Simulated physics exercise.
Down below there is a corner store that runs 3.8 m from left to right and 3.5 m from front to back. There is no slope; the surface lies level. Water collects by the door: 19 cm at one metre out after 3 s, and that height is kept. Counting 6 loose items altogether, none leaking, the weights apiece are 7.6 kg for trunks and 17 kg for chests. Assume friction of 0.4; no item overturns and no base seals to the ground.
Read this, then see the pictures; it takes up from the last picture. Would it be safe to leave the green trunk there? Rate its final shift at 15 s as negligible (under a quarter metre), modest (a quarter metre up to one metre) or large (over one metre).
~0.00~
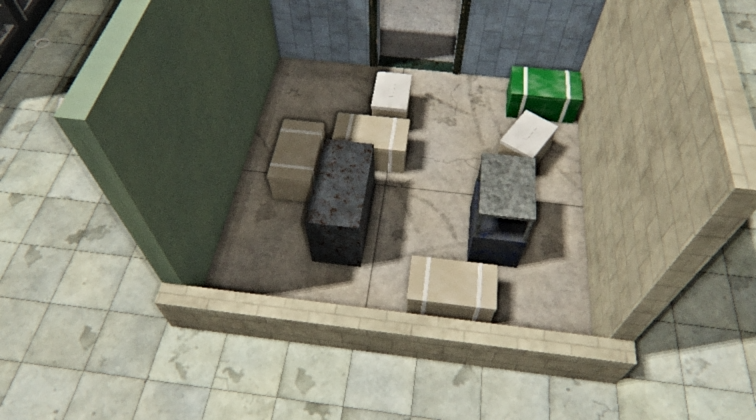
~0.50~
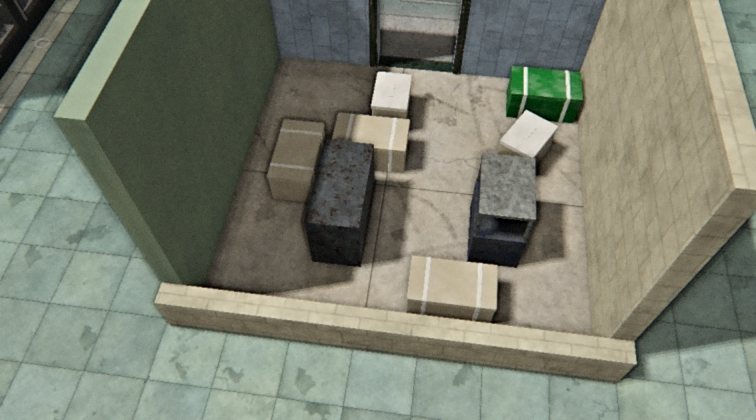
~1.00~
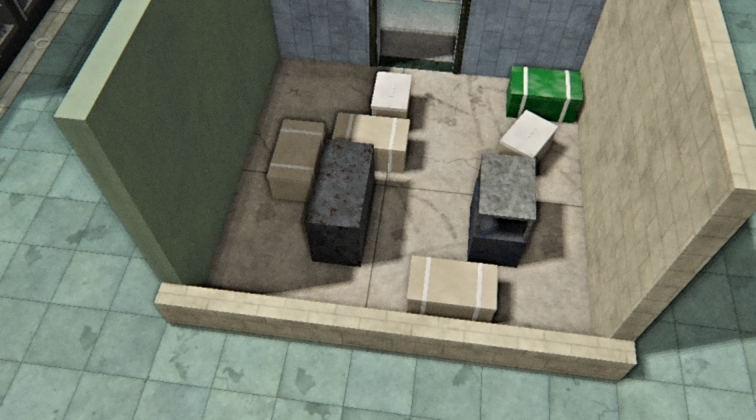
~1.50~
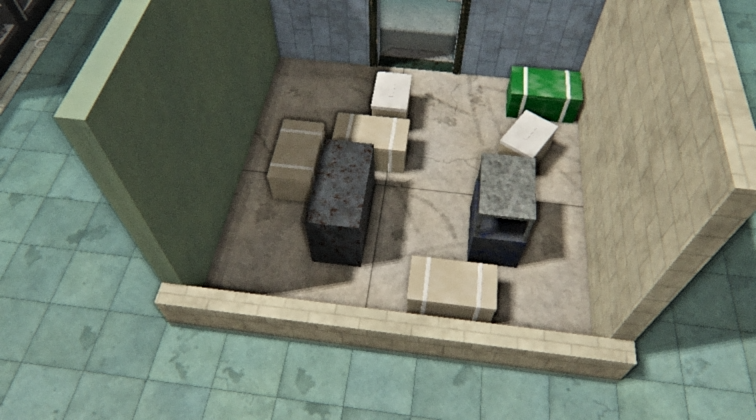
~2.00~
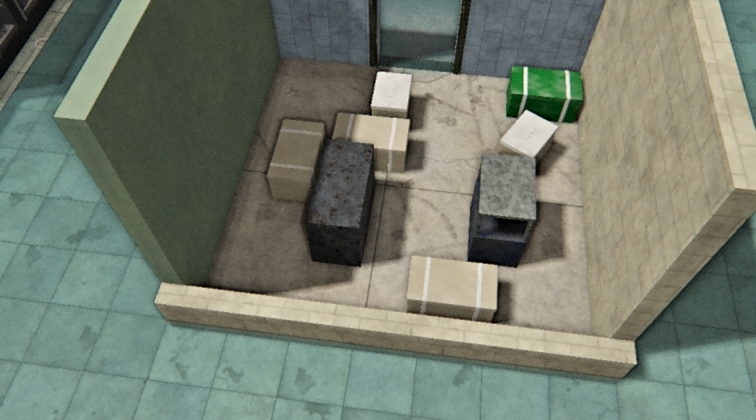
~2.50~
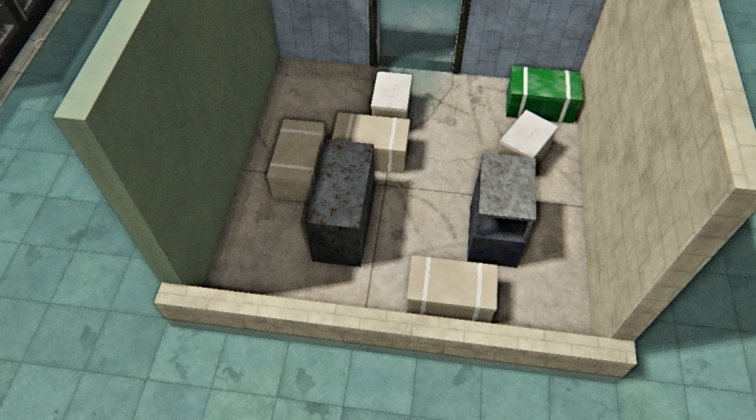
Modest.
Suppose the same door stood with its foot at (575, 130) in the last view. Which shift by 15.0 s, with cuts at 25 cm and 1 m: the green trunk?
The green trunk would go a long distance.
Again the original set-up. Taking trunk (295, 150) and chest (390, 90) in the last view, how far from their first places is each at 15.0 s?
First 30 cm, then 120 cm.
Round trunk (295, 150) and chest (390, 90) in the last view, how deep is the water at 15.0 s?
First about 12 cm, second about 10 cm.
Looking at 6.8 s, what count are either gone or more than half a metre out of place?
By that point, 1.
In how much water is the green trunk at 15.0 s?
I'd say around 9 cm.
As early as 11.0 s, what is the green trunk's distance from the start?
Roughly 100 cm by then.
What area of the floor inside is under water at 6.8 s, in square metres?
Somewhere around 12.0 m2, roughly.
After 3.5 s the green trunk is near (547, 83), 0.0 m from its start, aground; 0 afloat.
After 6.8 s the green trunk is near (548, 72), 0.2 m from its start, afloat; 2 afloat.
After 11.0 s the green trunk is near (512, 133), 0.9 m from its start, afloat; 4 afloat.
After 15.0 s the green trunk is near (519, 99), 0.5 m from its start, afloat; 6 afloat.
